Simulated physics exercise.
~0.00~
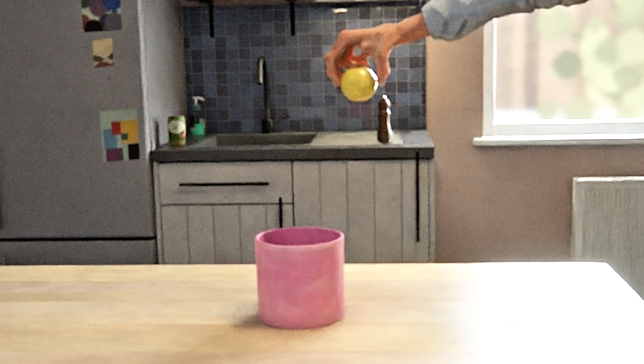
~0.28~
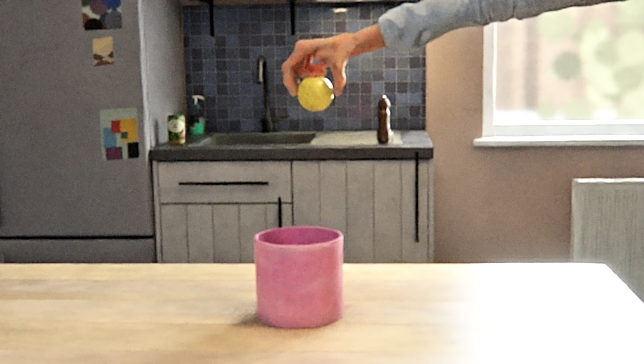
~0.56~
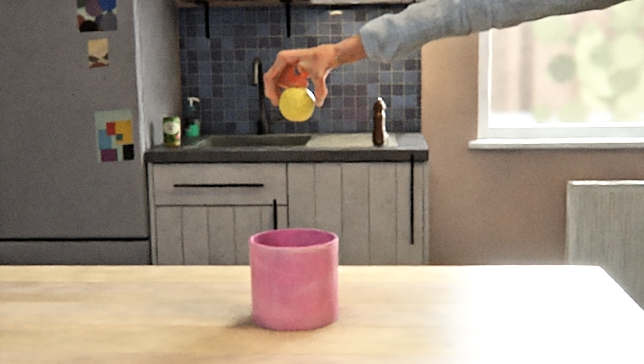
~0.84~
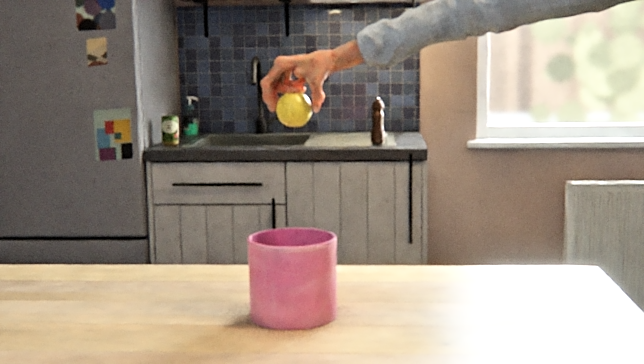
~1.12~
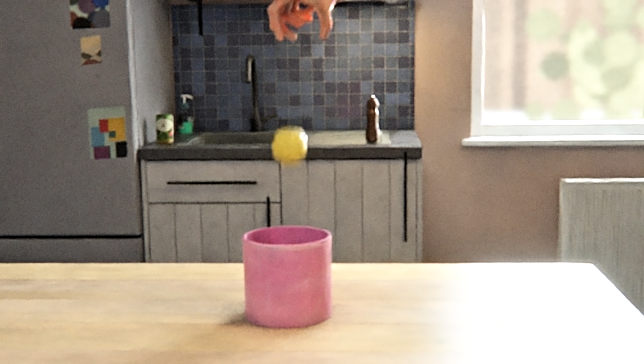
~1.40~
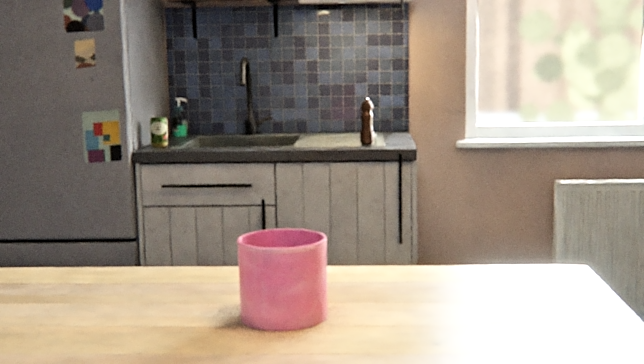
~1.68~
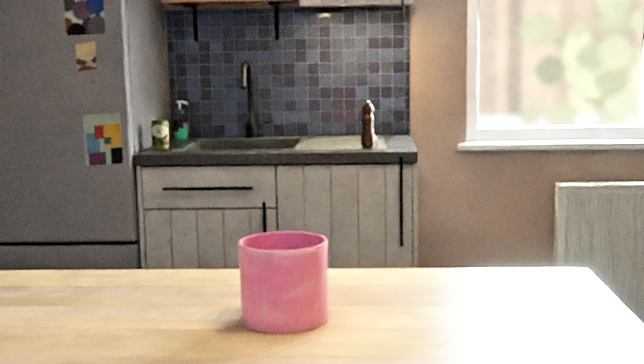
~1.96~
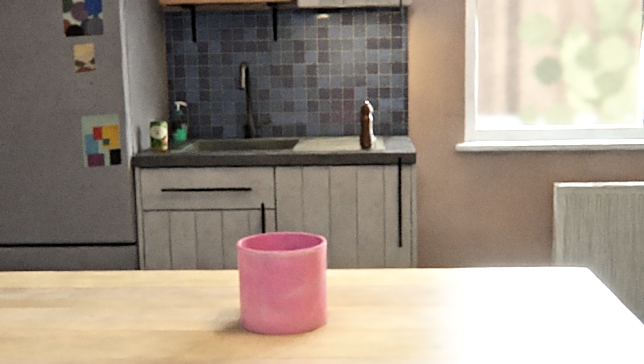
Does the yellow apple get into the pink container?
Yes, the yellow apple falls from the hand and ends up inside the pink container.
